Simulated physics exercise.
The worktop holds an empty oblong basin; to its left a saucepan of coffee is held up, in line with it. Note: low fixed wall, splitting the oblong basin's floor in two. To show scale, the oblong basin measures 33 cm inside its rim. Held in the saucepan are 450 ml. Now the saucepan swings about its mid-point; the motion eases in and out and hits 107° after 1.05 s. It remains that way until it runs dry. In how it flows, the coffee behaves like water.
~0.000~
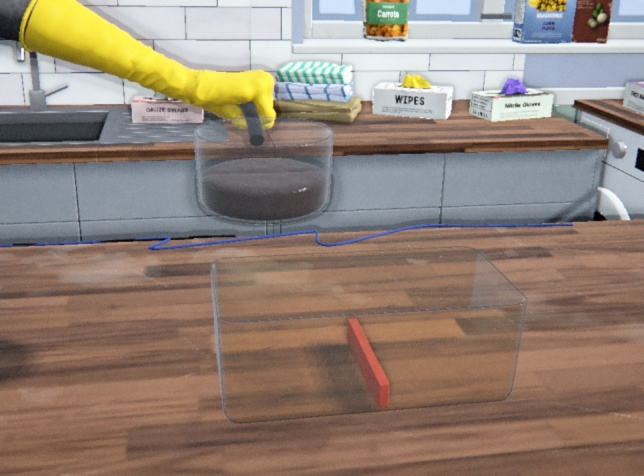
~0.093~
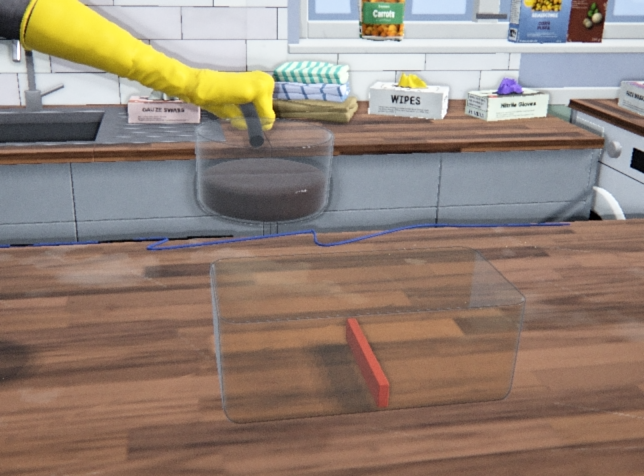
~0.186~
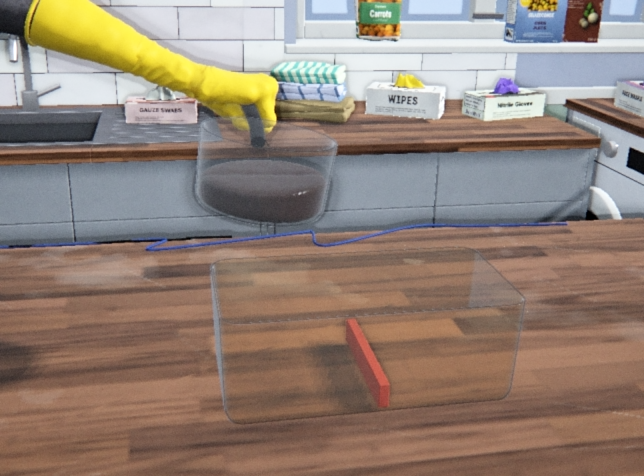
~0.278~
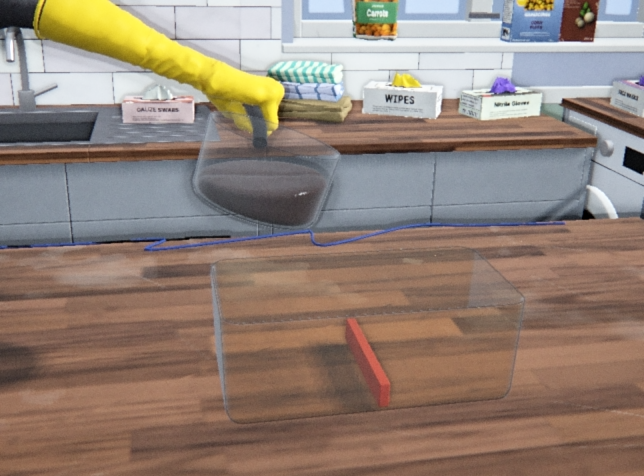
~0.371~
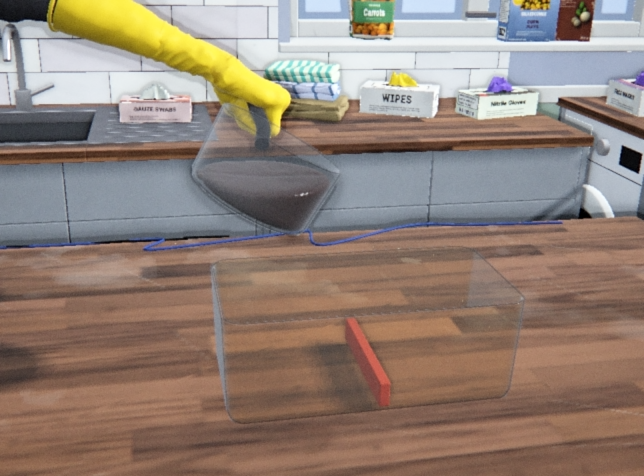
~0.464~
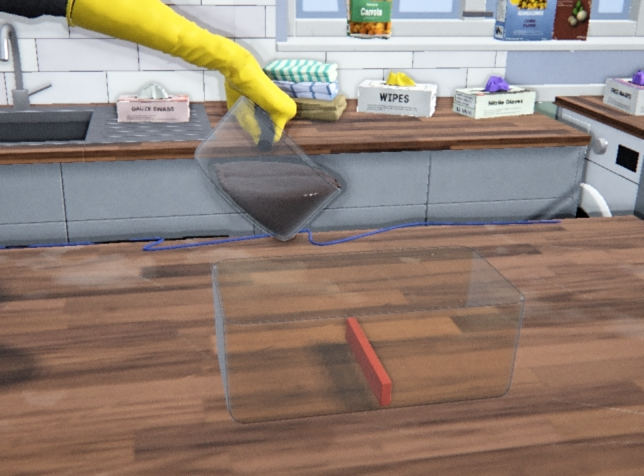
A yellow-gloved hand tilts a clear pot of dark liquid rightward above a wooden counter.
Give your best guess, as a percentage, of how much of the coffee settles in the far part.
I would say 38 per cent of it settles there.
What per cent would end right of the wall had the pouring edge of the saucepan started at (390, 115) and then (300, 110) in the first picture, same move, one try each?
I'd expect close to 90 per cent and then close to 10 per cent.
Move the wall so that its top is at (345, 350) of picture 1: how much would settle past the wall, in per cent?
With the wall placed like that, close to 80 per cent.
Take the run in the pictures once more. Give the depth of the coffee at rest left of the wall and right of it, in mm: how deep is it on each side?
Roughly 10 mm on the left side and 8 mm on the right side.
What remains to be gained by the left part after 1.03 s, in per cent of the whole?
That is roughly 12 in a hundred of the whole.
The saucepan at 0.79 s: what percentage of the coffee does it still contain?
About 40 per cent.
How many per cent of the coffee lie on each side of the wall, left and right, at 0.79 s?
Around 14 on the left side and 22 on the right side.
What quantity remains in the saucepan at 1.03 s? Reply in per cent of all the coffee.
I'd estimate some 7 per cent.
By 0.79 s the tilt is 92° and 41 per cent is still to pour, 14 is left of the wall and 21 right of it.
By 1.03 s the tilt is 107° and 7 per cent is still to pour, 49 is left of the wall and 35 right of it.
By 1.28 s the tilt is 107° and 0 per cent is still to pour, 61 is left of the wall and 37 right of it.
By 1.55 s the tilt is 107° and 0 per cent is still to pour, 61 is left of the wall and 38 right of it.
At rest 61 per cent lies left of the wall, 38 right of it and 1 outside.
